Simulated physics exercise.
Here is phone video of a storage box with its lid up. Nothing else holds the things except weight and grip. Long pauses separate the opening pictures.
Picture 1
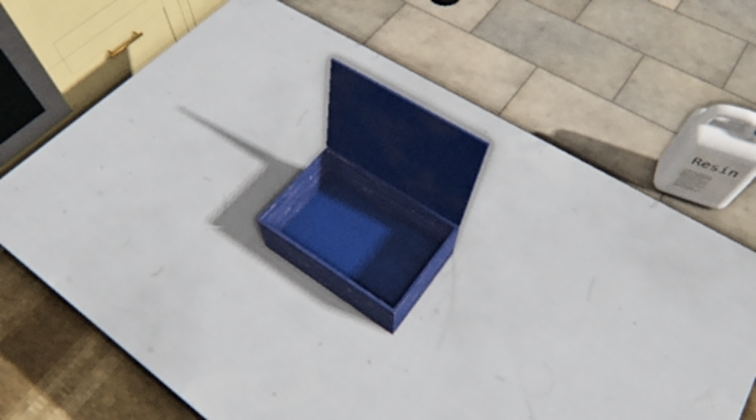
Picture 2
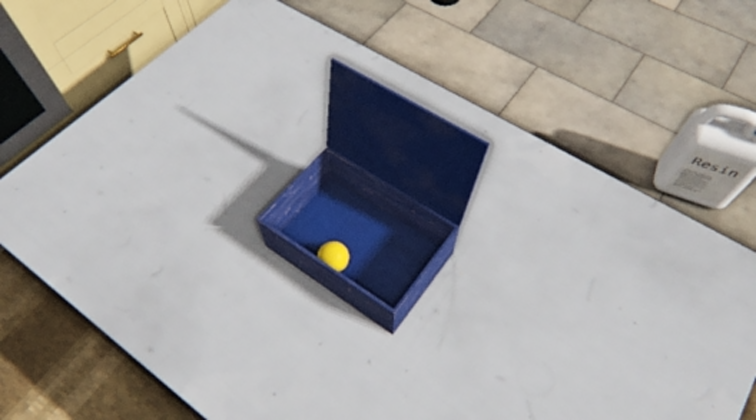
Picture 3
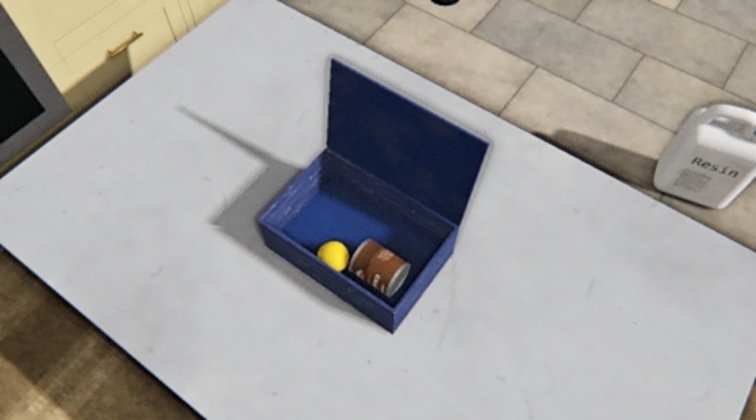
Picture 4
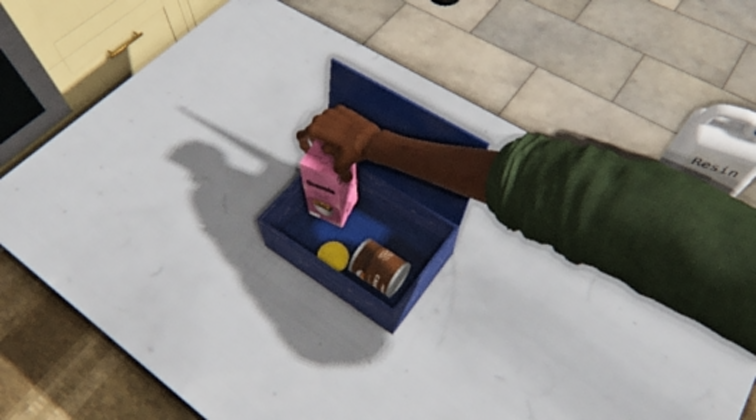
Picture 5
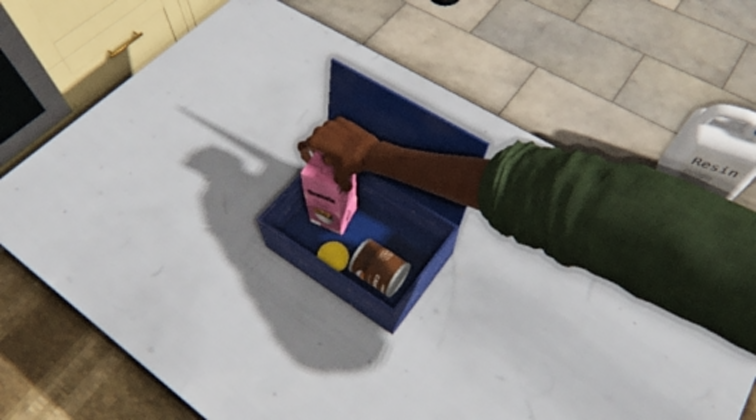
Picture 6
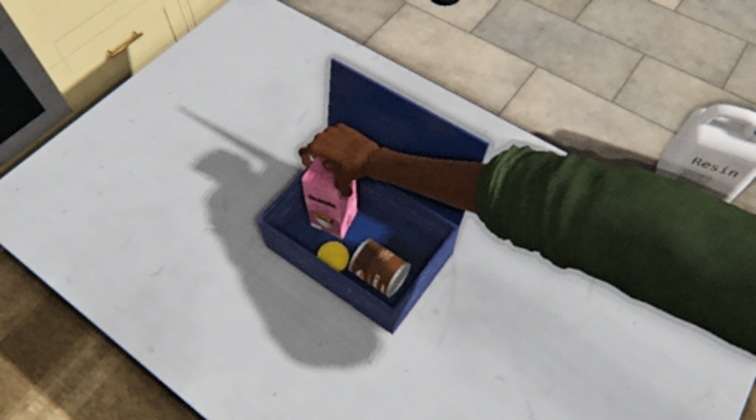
A blue box gains a yellow ball, then a brown tin, before a hand lowers a pink carton inside.
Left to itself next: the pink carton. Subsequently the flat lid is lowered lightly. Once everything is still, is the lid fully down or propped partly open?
The gap remains.
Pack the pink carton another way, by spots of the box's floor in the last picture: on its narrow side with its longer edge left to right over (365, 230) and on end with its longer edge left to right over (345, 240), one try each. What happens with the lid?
Try 1: Lid shut; try 2: Lid not shut.
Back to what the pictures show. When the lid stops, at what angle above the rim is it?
The answer is about 60 degrees.
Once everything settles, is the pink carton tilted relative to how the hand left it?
In the end, the pink carton keeps its orientation.
Then, 1.00 s past the last view, lid starting down.
Then, 1.30 s past the last view, lid 80° above the rim.
Then, 1.50 s past the last view, lid 66° above the rim.
Finally, lid 62° above the rim; all 3 still in place. Final places as the last picture's camera would see them, pink carton near (332, 196).
